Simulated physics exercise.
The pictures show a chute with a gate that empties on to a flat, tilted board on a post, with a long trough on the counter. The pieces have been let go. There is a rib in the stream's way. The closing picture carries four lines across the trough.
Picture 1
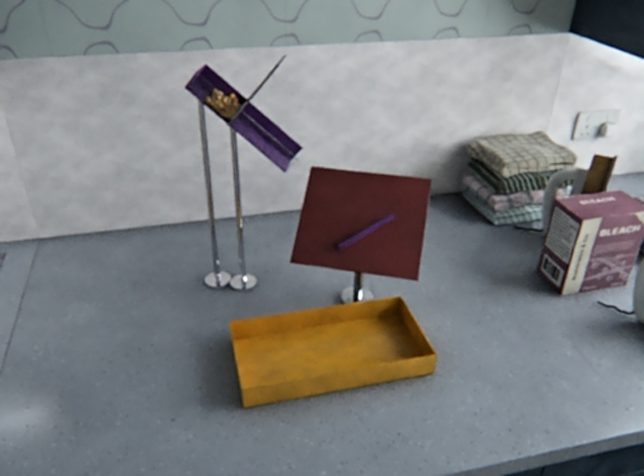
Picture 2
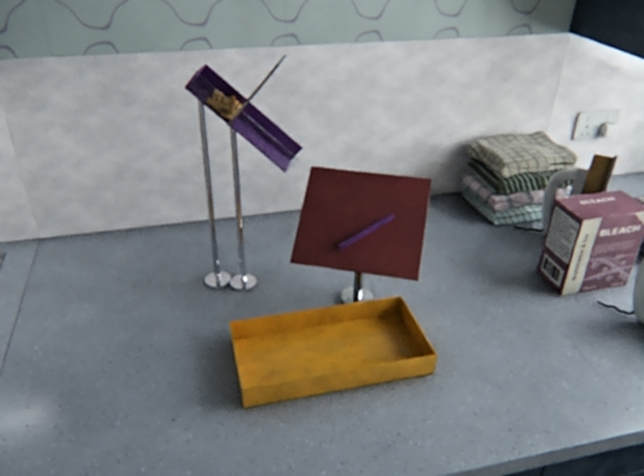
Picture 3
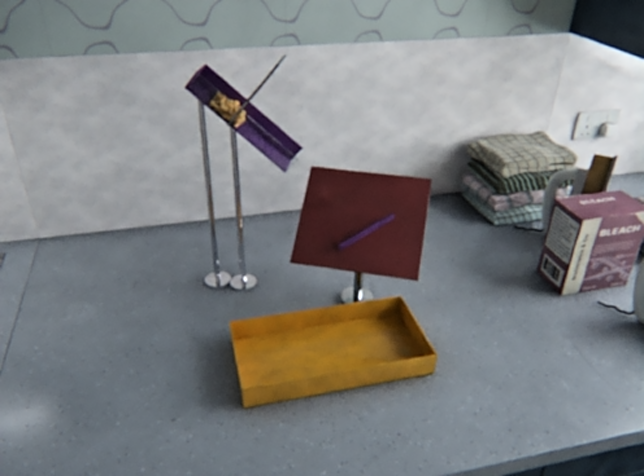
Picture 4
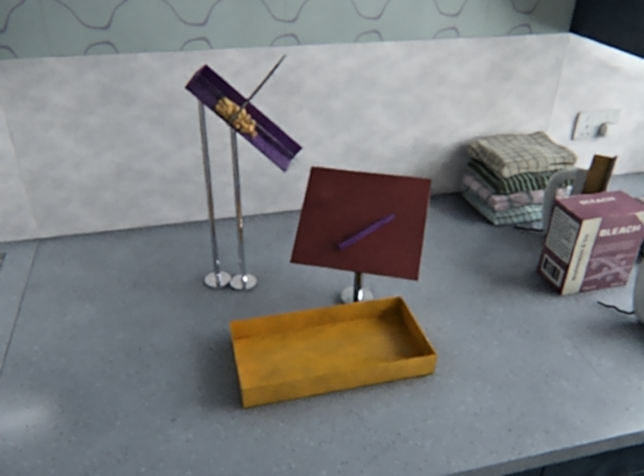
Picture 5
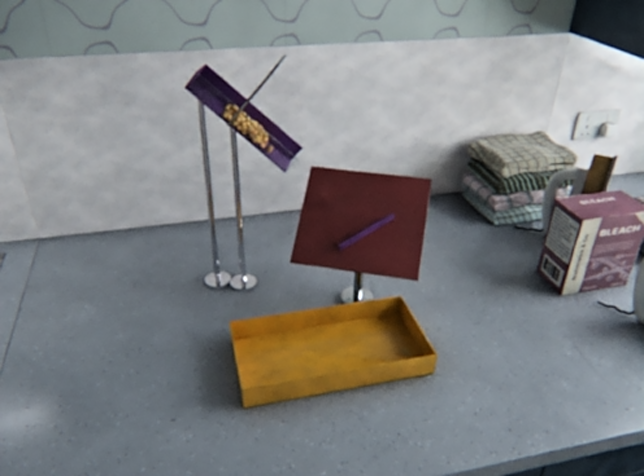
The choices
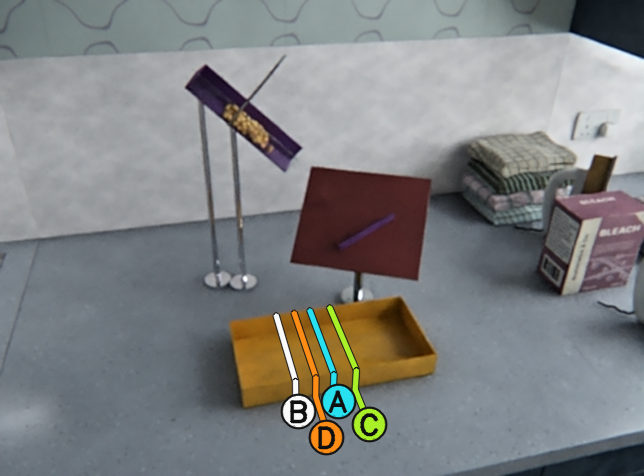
Small tan pieces bunched high in a tilted purple chute slid slowly down it to the right, spreading out along the channel, while the dark red board and the empty yellow tray below stayed still.
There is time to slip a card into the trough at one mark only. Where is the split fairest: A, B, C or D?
The best line is A.
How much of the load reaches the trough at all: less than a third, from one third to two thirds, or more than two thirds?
About that: More than two thirds.
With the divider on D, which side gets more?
The right side.
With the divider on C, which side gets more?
More lands on the left.
On the marked copy, line A crosses the front rim at (333, 373); line B crosses the front rim at (295, 380); line C crosses the front rim at (356, 369); line D crosses the front rim at (315, 376).
If A is chosen, of what is caught, close to half on the left of the divider, close to half on the right.
If B is chosen, of what is caught, none at all on the left of the divider, the whole lot on the right.
If C is chosen, of what is caught, all but a few on the left of the divider, a small share on the right.
If D is chosen, of what is caught, a small share on the left of the divider, the bulk on the right.
